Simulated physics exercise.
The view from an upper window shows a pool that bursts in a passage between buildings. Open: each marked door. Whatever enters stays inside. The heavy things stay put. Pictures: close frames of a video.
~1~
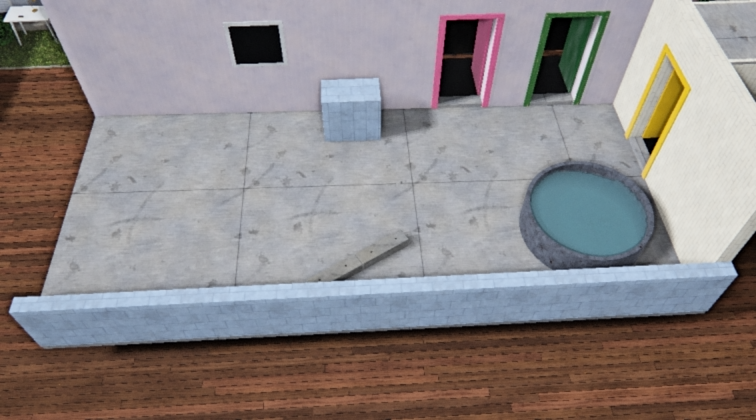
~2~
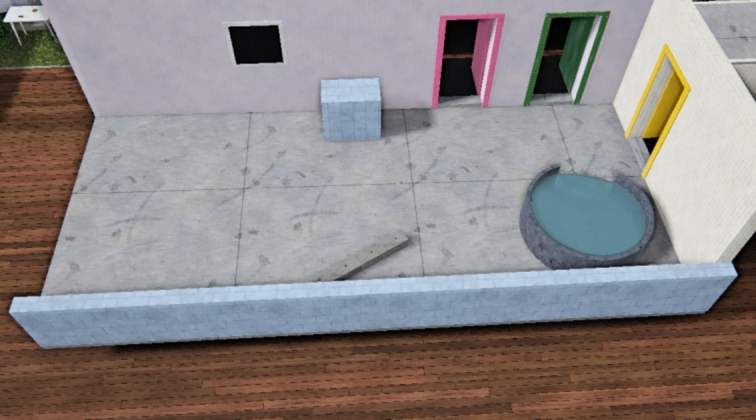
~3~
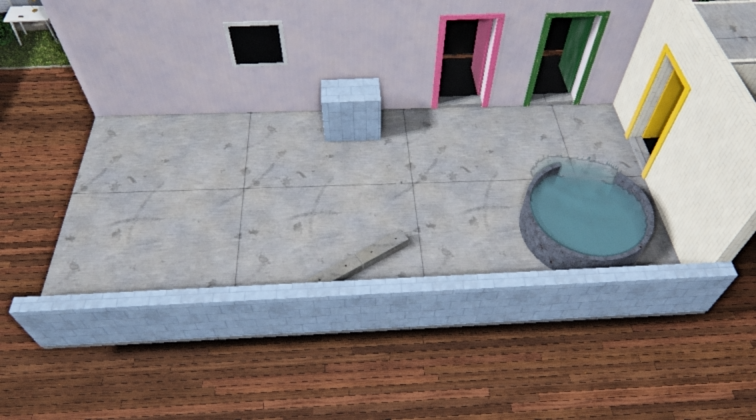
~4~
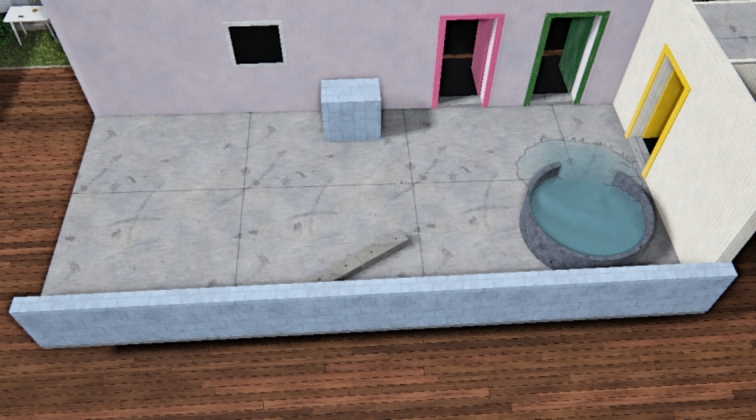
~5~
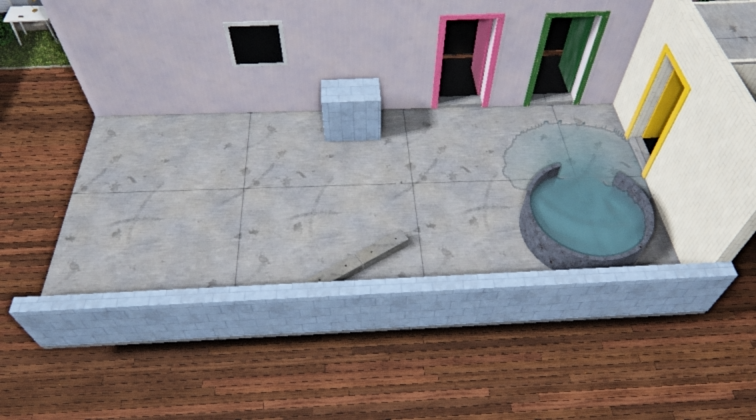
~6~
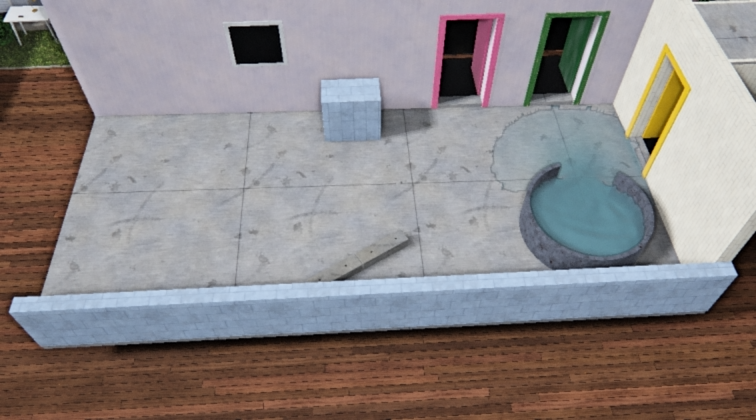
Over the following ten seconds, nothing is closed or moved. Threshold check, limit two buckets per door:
In order: I predict the yellow door will overshoot two buckets; I predict the green door will overshoot two buckets; I predict the pink door will remain at two buckets or below.
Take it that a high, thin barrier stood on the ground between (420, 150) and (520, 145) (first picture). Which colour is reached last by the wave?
My answer: The pink door.
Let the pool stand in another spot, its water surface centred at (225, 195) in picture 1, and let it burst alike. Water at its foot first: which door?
The door you want is the door marked pink.
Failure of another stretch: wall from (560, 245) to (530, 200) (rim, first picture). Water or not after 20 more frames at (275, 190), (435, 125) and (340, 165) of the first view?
Taking the three spots as listed, they end up inundated, spared and inundated.
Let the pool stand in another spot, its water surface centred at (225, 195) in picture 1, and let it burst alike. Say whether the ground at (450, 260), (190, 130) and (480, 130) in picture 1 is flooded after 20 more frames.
Going through the three places: Out of reach, in the spill, in the spill.
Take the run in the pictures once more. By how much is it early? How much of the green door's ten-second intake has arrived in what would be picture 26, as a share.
Share by then: 80 in a hundred.
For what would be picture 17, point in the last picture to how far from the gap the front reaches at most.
Estimated pixel: (424, 110).
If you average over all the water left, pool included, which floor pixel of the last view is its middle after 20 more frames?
That comes out near (562, 174).
A moment on, water covers 15 % of the floor; the yellow door under two buckets in, the green door under two buckets in, the pink door not reached.
Next, water covers 15 % of the floor; the yellow door over two buckets in, the green door far over two buckets in, the pink door wet at the sill, nothing in.
Then, water covers 20 % of the floor; the yellow door far over two buckets in, the green door far over two buckets in, the pink door wet at the sill, nothing in.
Later, water covers 40 % of the floor; the yellow door far over two buckets in, the green door far over two buckets in, the pink door wet at the sill, nothing in.
In the end, water covers 55 % of the floor; the yellow door far over two buckets in, the green door far over two buckets in, the pink door wet at the sill, nothing in.
